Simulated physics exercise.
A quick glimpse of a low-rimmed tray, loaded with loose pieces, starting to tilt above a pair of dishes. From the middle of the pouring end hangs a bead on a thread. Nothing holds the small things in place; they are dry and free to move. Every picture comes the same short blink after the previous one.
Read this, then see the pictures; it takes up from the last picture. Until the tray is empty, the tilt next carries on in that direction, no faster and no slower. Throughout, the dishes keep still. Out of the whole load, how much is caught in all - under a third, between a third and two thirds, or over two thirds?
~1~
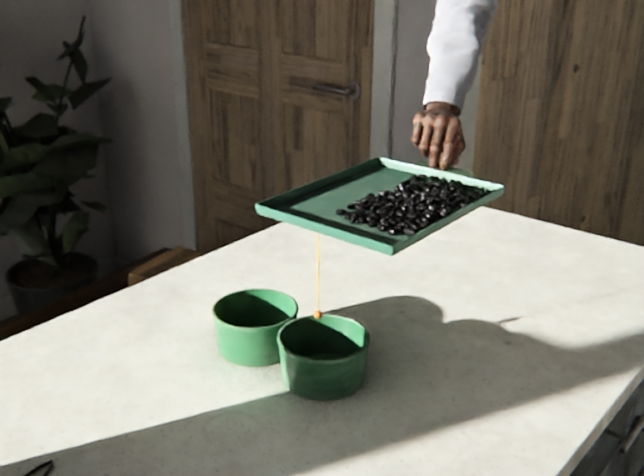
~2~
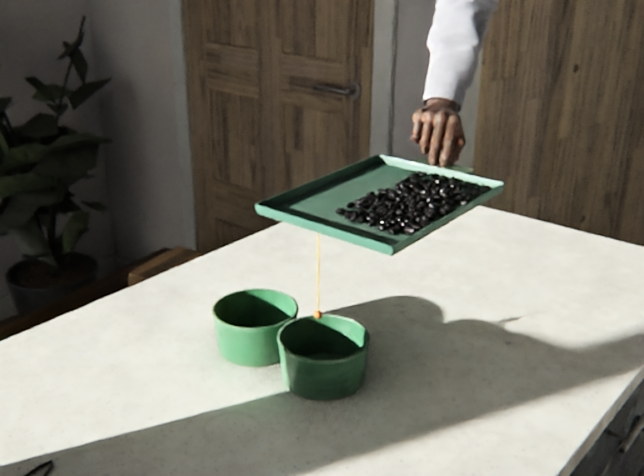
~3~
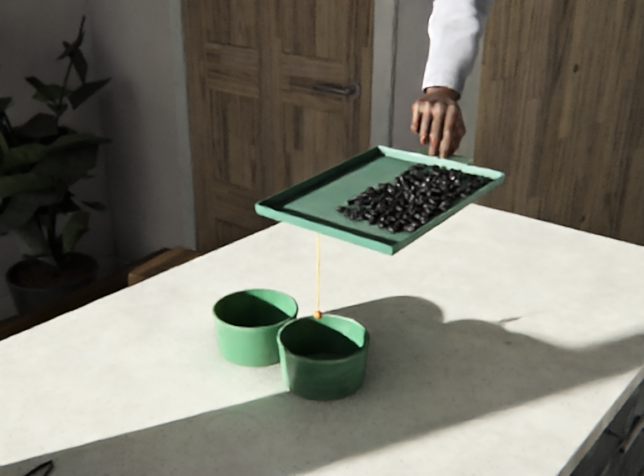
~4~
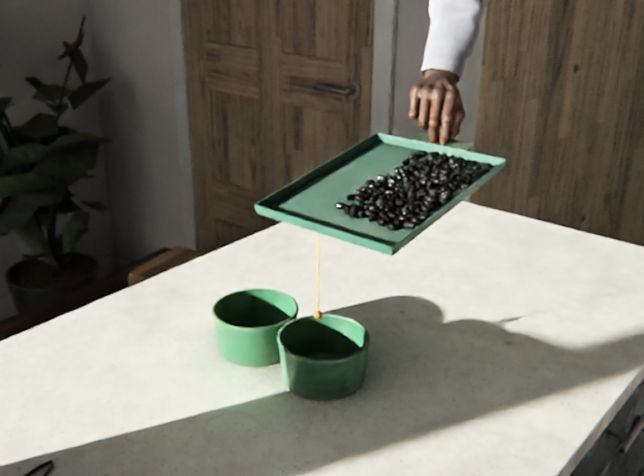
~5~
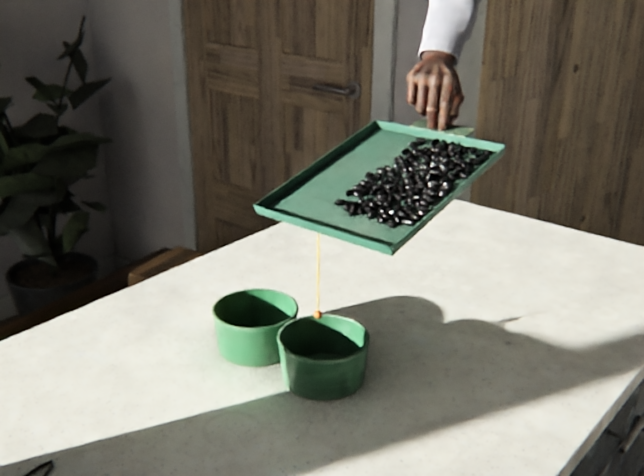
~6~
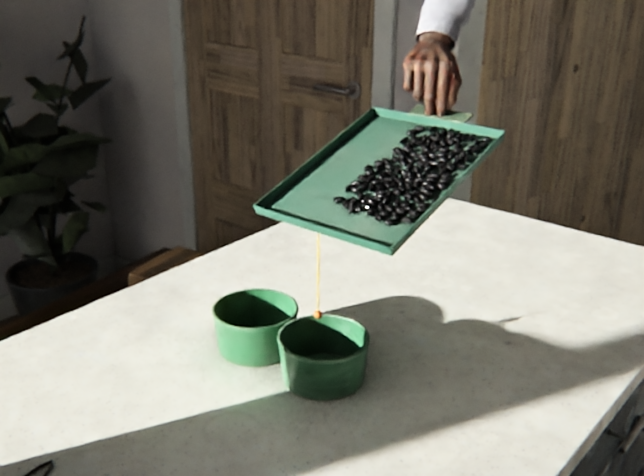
The catch totals from the one-third mark to the two-thirds mark.
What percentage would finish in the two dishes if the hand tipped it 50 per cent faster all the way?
It would be close to 40 per cent.
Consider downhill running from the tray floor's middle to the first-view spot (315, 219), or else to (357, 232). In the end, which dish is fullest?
Result 1: The left-hand one; result 2: The right-hand one.
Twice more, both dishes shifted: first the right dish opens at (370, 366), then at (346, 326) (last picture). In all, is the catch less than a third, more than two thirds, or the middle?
First attempt: Over two thirds; second attempt: Below one third.
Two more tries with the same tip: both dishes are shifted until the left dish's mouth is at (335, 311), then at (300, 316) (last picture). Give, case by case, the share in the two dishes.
0 and 30 %.
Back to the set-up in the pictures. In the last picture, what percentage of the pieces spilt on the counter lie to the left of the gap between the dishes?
It amounts to some 50 percent.
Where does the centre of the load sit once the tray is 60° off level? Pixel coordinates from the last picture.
Load centre: Approx. (344, 217).
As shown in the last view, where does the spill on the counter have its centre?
I'd put the middle at roughly (298, 426).
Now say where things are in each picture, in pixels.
The first frame shows corners of the pouring end at (257, 204) and (392, 245), level; middle of the load at (408, 205), black beans; left dish at (226, 340); right dish at (295, 372); bead on its thread at (318, 314).
The second frame shows corners of the pouring end at (257, 204) and (392, 246), level; middle of the load at (408, 203).
The third frame shows corners of the pouring end at (257, 204) and (392, 246), tipped barely, level across its low end; middle of the load at (408, 198).
The fourth frame shows corners of the pouring end at (256, 204) and (392, 246), tipped a little, level across its low end; middle of the load at (408, 191).
The fifth frame shows corners of the pouring end at (256, 205) and (391, 246), tipped a little, level across its low end; middle of the load at (407, 183).
The sixth frame shows corners of the pouring end at (255, 205) and (390, 247), tipped clearly, level across its low end; middle of the load at (406, 176); left dish at (226, 340); right dish at (295, 372).
Soon, tray tipped steeply; nearly all on the tray; a stray few in the right dish; a stray few outside both; a small part in the air.
A while on, tray tipped right over; most on the tray; a small part in the right dish; a small part in the left dish; a small part outside both; a stray few in the air.
Towards the end, tray tipped past a quarter turn; about a third in the right dish; about a quarter in the left dish; about a third outside both.
Finally, tray tipped past a quarter turn; about a third in the right dish; about a quarter in the left dish; about a third outside both.
